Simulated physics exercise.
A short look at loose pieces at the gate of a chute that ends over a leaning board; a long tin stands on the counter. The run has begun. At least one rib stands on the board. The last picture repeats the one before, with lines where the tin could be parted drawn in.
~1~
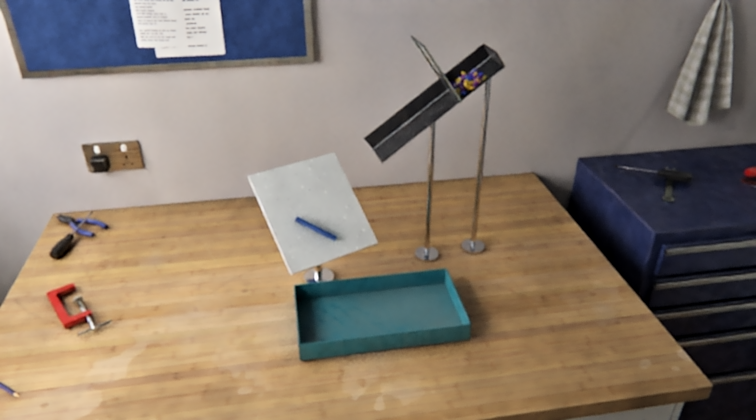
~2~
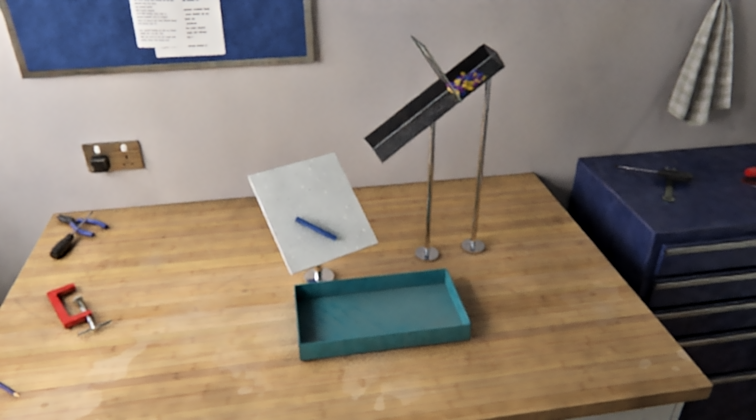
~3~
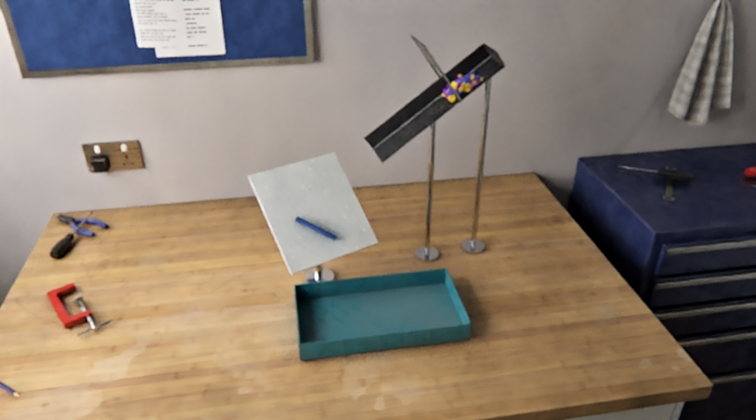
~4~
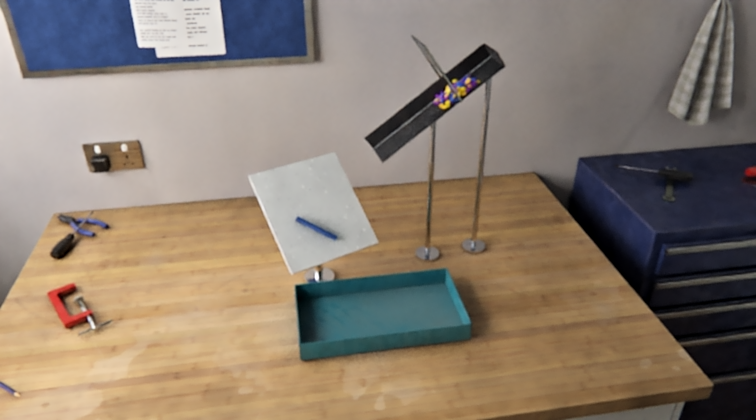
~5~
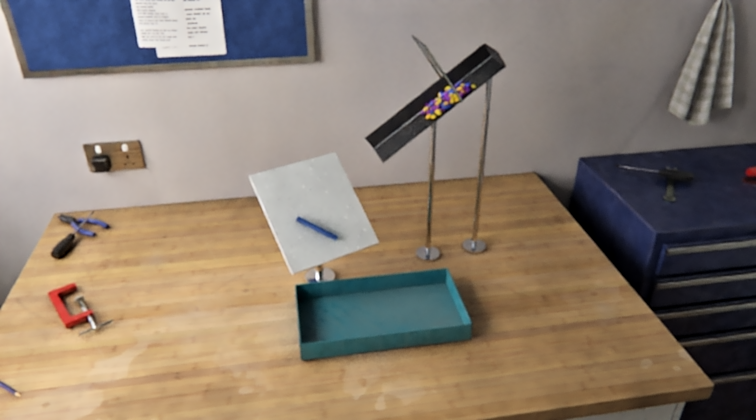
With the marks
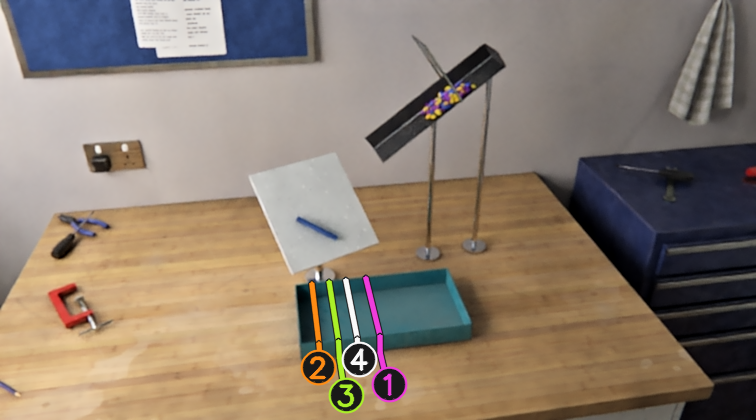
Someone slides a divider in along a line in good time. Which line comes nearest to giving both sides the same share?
Go for 1.
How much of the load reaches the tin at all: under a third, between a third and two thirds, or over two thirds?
Over two thirds.
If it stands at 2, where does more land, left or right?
More lands on the right.
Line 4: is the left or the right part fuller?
Right.
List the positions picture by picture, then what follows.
The first picture shows load behind the gate at (463, 83), jelly beans; lip of the chute at (378, 157), sloping gently.
The second picture shows middle of the board at (314, 210), tilted fairly steeply; middle of its low edge at (337, 258); of its high edge at (293, 164).
The third picture shows front corners of the tin at (299, 344) and (471, 323), empty; front of the load at (445, 94).
The fourth picture shows middle of the load at (453, 91); its front at (436, 103), about a quarter of the way to the lip; rib from (297, 217) to (337, 237).
The fifth picture shows middle of the load at (450, 99); its front at (423, 113), about a third of the way to the lip.
On the marked copy, line 1 crosses the front rim at (379, 335); line 2 crosses the front rim at (318, 342); line 3 crosses the front rim at (338, 340); line 4 crosses the front rim at (357, 337).
Choosing 1, of what is caught, about two thirds on the left of the divider, about a third on the right.
Choosing 2, of what is caught, none on the left of the divider, all on the right.
Choosing 3, of what is caught, a stray few on the left of the divider, nearly all on the right.
Choosing 4, of what is caught, a small part on the left of the divider, nearly all on the right.
